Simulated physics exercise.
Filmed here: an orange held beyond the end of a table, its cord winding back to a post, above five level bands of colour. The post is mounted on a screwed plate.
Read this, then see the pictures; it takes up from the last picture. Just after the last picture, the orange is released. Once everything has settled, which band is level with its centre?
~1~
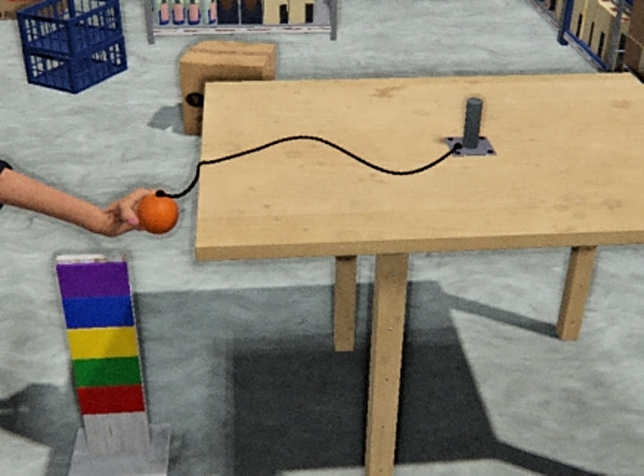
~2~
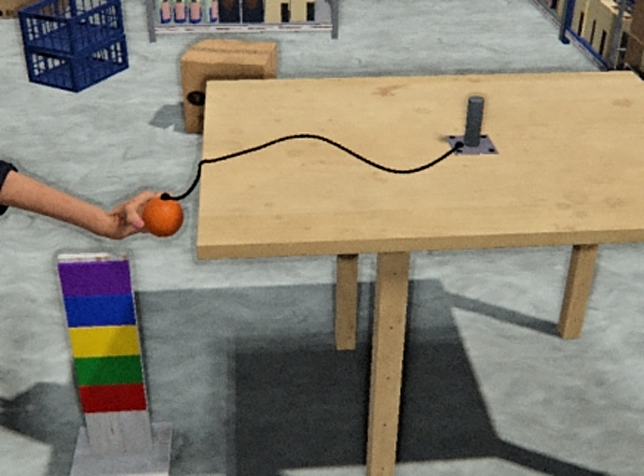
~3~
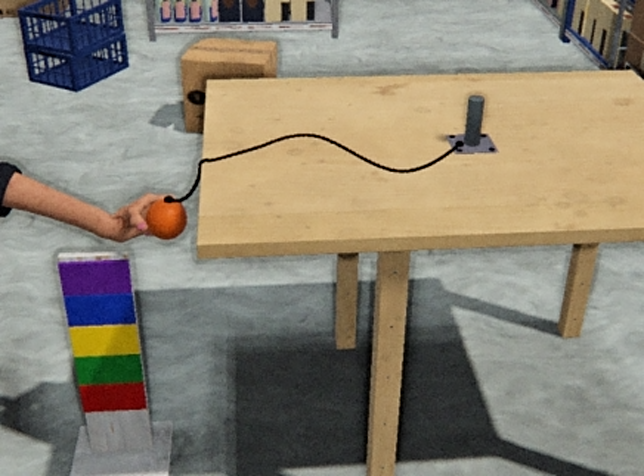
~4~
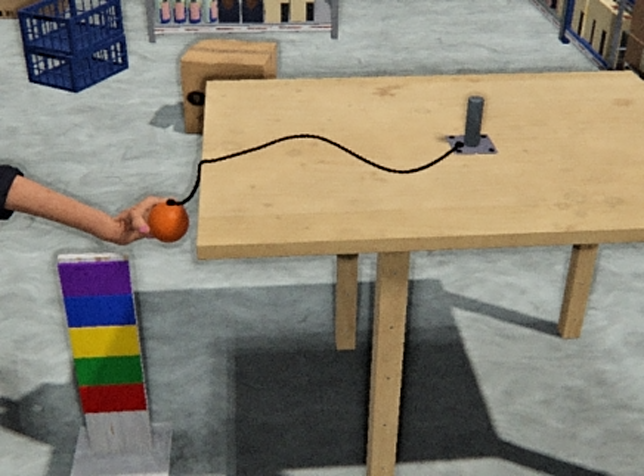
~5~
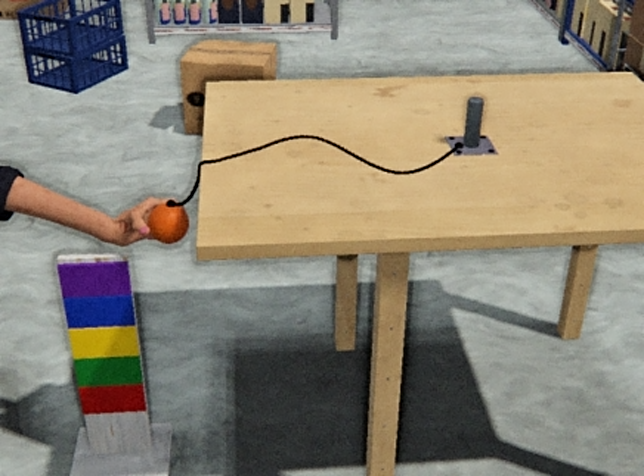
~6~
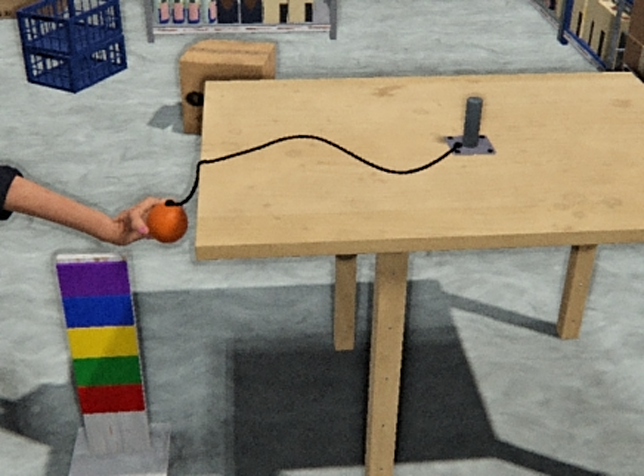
The blue band.
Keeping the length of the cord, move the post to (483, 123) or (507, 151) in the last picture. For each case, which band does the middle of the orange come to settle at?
Try one - purple; try two - purple.
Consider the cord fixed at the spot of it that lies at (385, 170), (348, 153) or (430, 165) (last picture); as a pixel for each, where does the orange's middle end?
First try near (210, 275), second near (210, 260), third near (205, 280).
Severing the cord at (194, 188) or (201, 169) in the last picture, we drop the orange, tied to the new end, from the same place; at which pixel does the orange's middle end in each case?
The places are (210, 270) and (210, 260).
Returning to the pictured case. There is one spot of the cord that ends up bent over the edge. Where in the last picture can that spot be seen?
It sits at about (268, 145).
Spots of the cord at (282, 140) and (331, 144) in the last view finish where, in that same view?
(218, 162) for the first, (276, 158) for the second.
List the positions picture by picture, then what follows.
In the first frame, orange (158, 214); purple (93, 282); blue (98, 313); yellow (103, 344); green (107, 373); red (111, 401).
In the second frame, orange (163, 217); cord through (444, 157) (390, 171) (337, 145) (279, 141) (216, 160).
In the third frame, orange (166, 219).
In the fourth frame, orange (168, 222); cord through (443, 157) (389, 171) (336, 145) (279, 141) (216, 161).
In the fifth frame, orange (169, 223).
In the sixth frame, orange (167, 223); cord through (442, 158) (388, 171) (335, 145) (277, 141) (215, 161).
A little later, orange near (178, 299); level with blue.
Next, orange near (223, 296); level with blue.
Later still, orange near (197, 304); level with blue.
When it is over, orange near (206, 303); level with blue. The blue one.
